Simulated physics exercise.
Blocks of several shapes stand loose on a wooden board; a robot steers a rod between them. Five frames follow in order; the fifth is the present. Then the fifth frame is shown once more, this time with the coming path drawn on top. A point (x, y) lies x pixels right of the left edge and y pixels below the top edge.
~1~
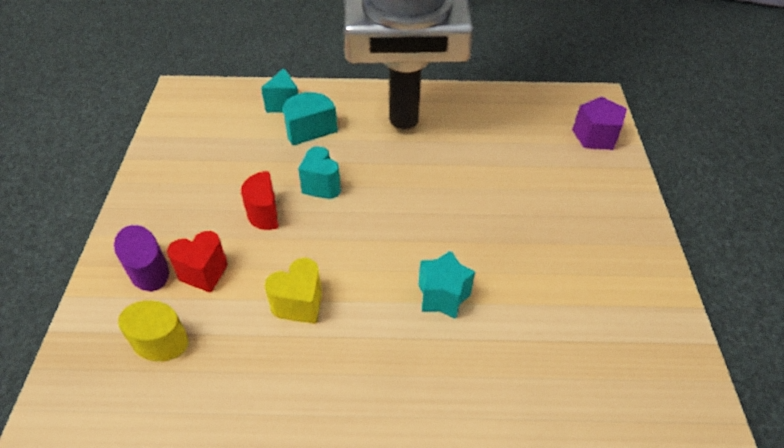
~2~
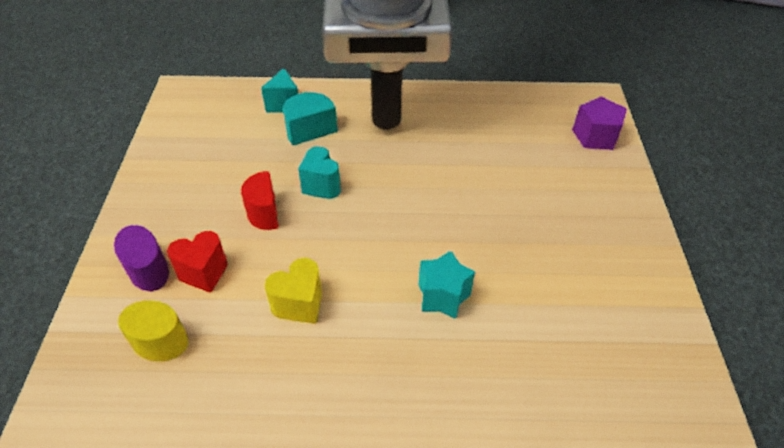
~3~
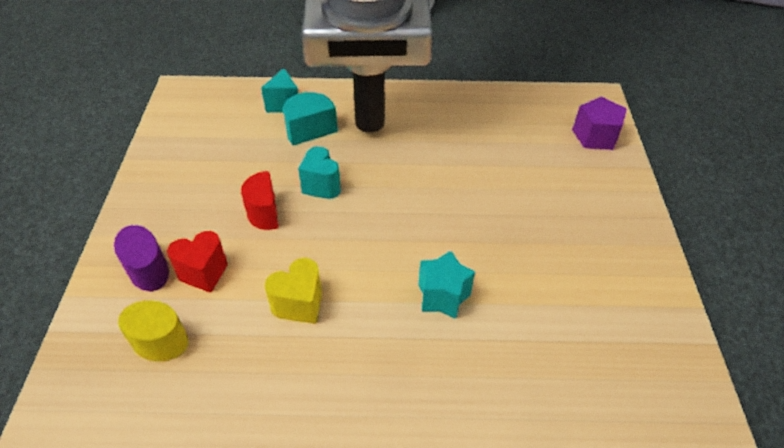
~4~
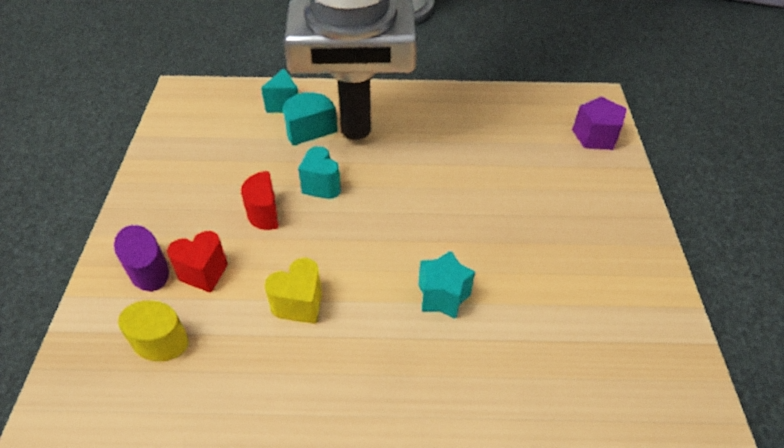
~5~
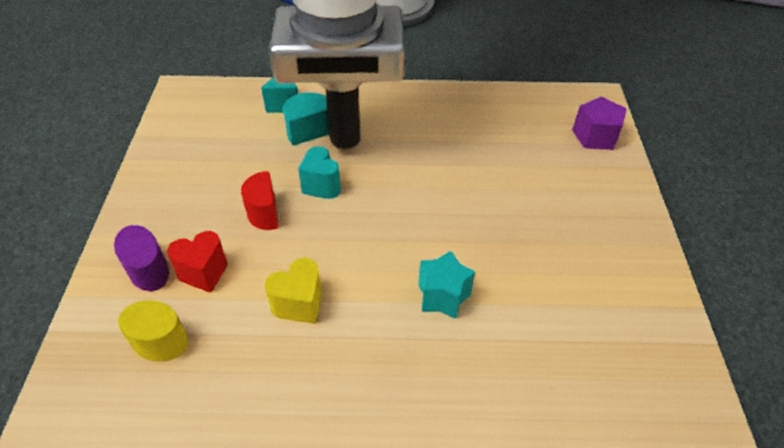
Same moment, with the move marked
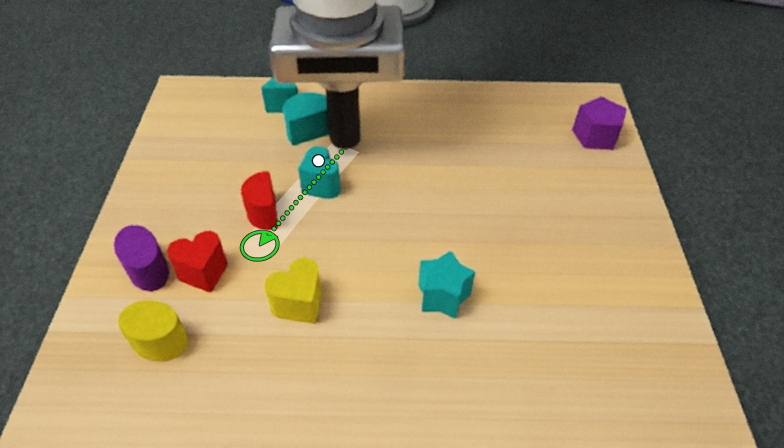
The clip shows colourful blocks of various shapes on a wooden board as a robot arm moves its black rod a short way left and slightly towards the viewer, near the turquoise blocks, while the blocks stay essentially still.
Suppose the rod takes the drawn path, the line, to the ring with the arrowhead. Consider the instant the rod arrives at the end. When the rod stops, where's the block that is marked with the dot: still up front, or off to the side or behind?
My prediction: No longer in front.
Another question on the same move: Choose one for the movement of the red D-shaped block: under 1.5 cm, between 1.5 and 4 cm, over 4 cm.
My prediction: Between 1.5 and 4 cm.
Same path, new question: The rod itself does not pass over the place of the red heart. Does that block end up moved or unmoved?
It stays put.
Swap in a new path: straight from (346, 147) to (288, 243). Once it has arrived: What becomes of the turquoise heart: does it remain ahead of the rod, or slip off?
Once the path is finished, the turquoise heart still sits ahead of the rod.
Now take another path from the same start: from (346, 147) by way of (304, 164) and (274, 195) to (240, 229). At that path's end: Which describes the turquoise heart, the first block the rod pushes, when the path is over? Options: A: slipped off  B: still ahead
A
The drawn path runs straight from (346, 147) to (260, 245); the dot is on the turquoise heart.
What follows on the original path. One third of the way, rod (318, 169); turquoise heart (312, 178), turned 25° anticlockwise.
Two thirds of the way, rod (289, 201); red D-shaped block (255, 190); turquoise heart (309, 199), turned 110° anticlockwise.
At the end, rod (258, 238); red heart not moved; red D-shaped block (239, 196), turned 35° clockwise; turquoise D-shaped block not moved; turquoise heart (308, 203), turned 130° anticlockwise.
